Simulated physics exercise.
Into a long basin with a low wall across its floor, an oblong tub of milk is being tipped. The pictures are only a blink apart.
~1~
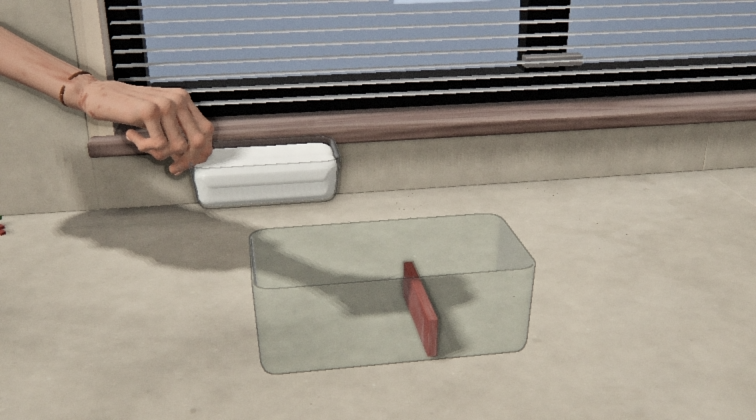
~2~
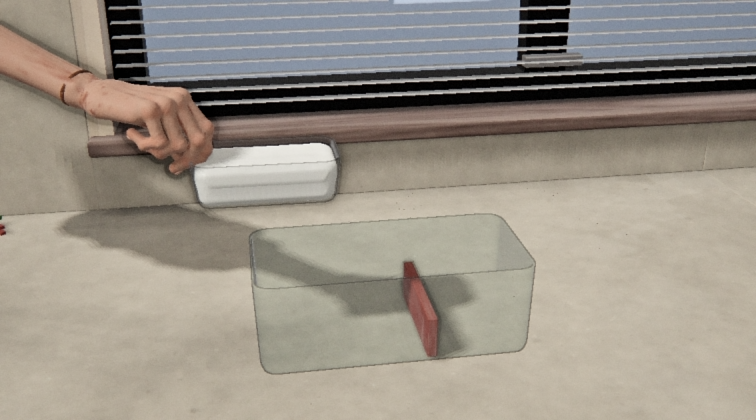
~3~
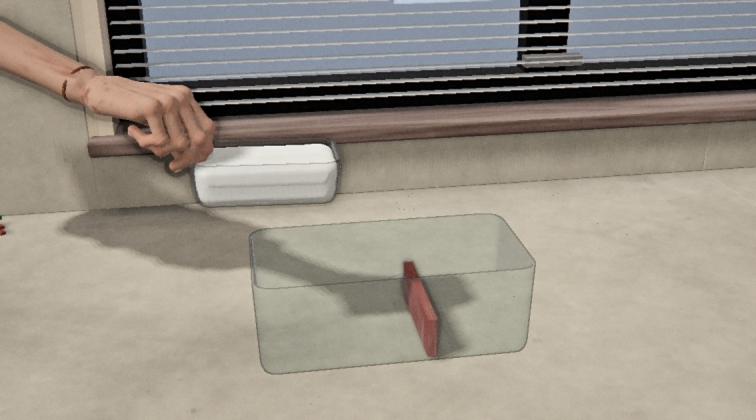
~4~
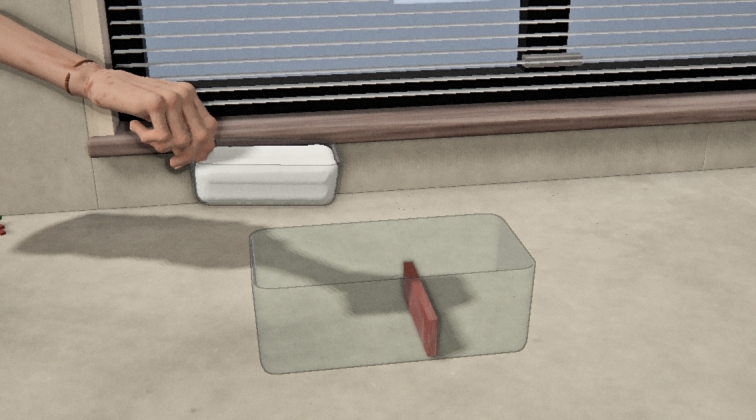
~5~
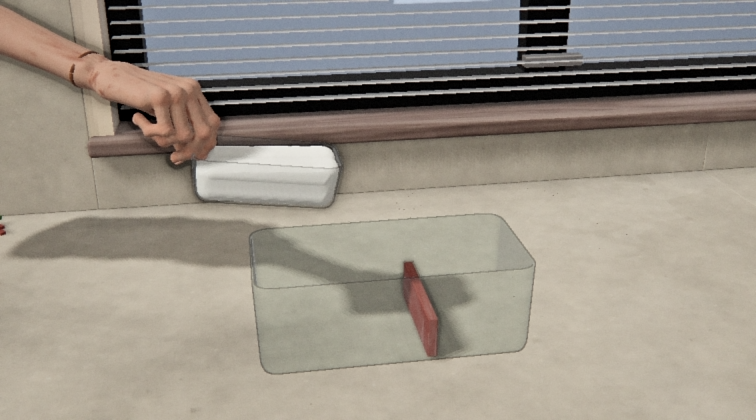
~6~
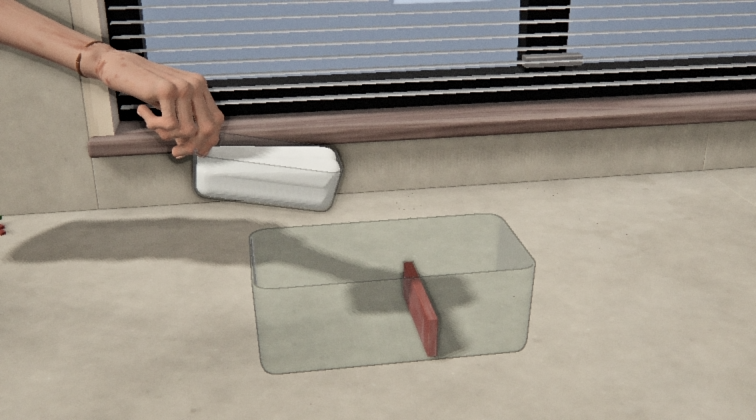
The video shows a hand holding an oblong white tub near a windowsill, behind a clear long basin with a low red wall across its floor; the tub stays almost level, then tilts slightly, its right end dipping.
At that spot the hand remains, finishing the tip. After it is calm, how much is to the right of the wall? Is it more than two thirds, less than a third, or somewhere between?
Stops short of a third.
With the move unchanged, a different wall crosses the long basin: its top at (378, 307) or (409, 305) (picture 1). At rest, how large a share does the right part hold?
Try 1: About 70 percent; try 2: About 20 percent.
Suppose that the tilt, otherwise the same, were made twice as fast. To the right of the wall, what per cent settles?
I'd say roughly 5 in every hundred ends up there.
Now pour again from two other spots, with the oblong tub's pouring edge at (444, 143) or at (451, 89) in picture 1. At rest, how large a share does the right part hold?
Start one gives close to 85 percent, start two close to 75 percent.
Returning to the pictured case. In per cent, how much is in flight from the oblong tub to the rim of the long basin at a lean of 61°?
Roughly 35 %.
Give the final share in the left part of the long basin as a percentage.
Roughly 100 %.
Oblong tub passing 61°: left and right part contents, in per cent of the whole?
Left: 45 %; right: 0 %.
A moment on, the oblong tub is tipped part way and 23 per cent is still to pour, 44 is left of the wall and 0 right of it.
Next, the oblong tub is tipped on its side and 4 per cent is still to pour, 92 is left of the wall and 1 right of it.
Then the oblong tub is tipped on its side and 0 per cent is still to pour, 98 is left of the wall and 2 right of it.
Later the oblong tub is tipped on its side and 0 per cent is still to pour, 98 is left of the wall and 2 right of it.
Finally, 98 per cent lies left of the wall, 2 right of it and 1 outside.
